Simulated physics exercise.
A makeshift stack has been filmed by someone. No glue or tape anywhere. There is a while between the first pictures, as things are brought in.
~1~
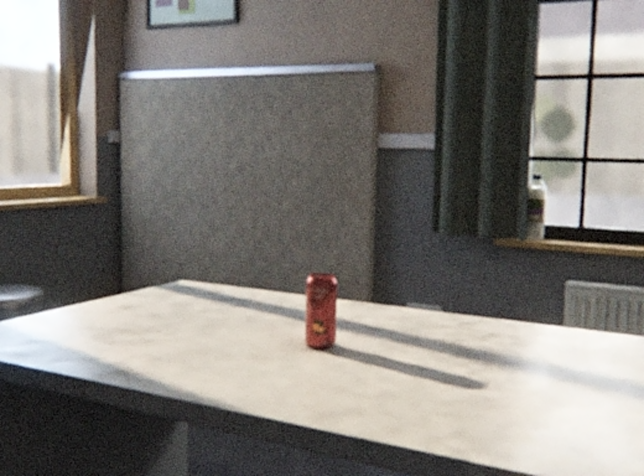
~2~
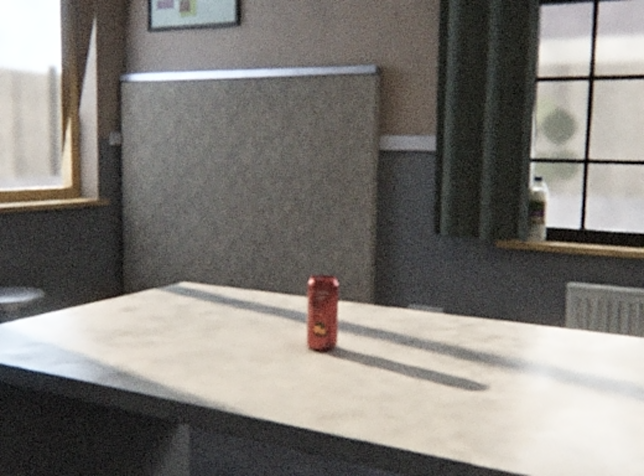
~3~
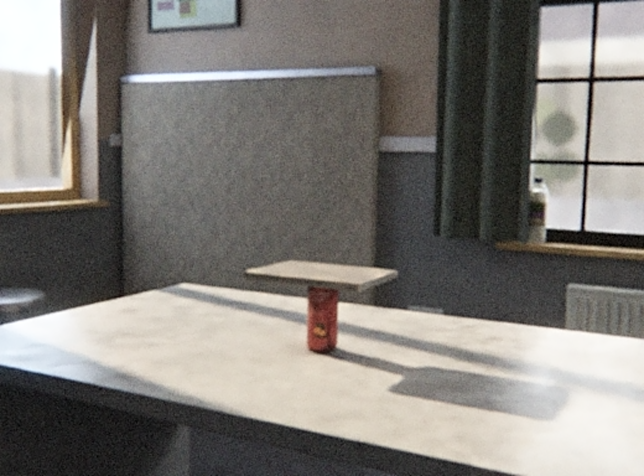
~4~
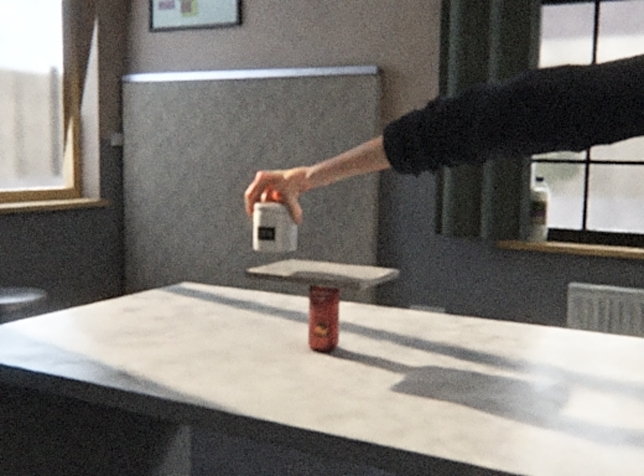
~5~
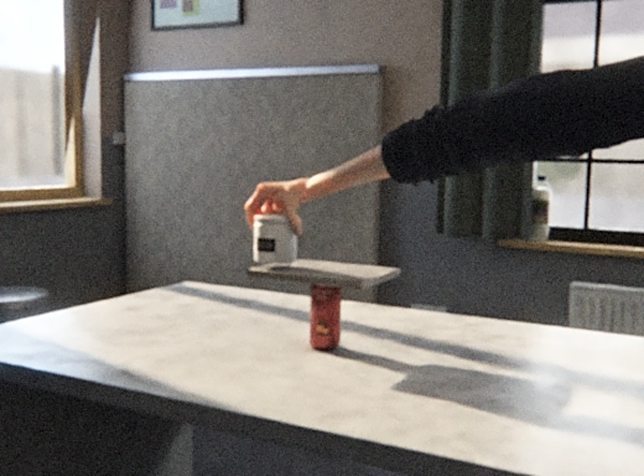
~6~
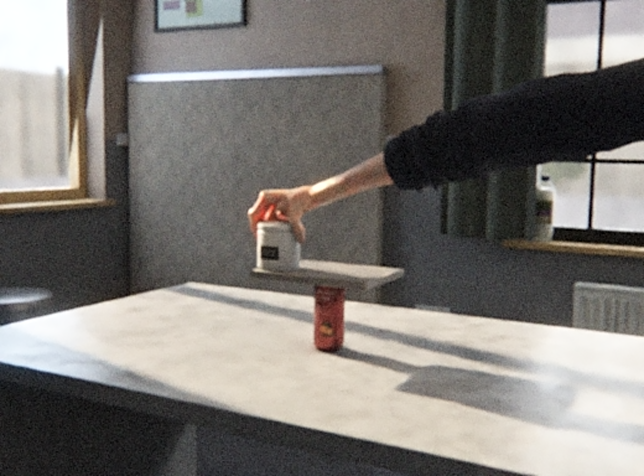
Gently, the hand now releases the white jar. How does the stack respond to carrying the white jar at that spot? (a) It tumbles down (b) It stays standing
It tumbles down (a).
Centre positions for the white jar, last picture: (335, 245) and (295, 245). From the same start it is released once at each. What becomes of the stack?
It stays steady first and tips over second.
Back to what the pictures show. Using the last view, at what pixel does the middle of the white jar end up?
The object finishes somewhere near (230, 325).
Then, 0.40 s past the last view, white jar now fallen; grey board rocked 57° from its first pose.
Then, 0.50 s past the last view, grey board on its side.
Then, 0.60 s past the last view, white jar resting near (232, 325).
Then, 0.90 s past the last view, grey board now fallen.
Finally, fallen, grey board and white jar; red can still in place. Final places as the last picture's camera would see them, white jar near (231, 325). The stack gives way.
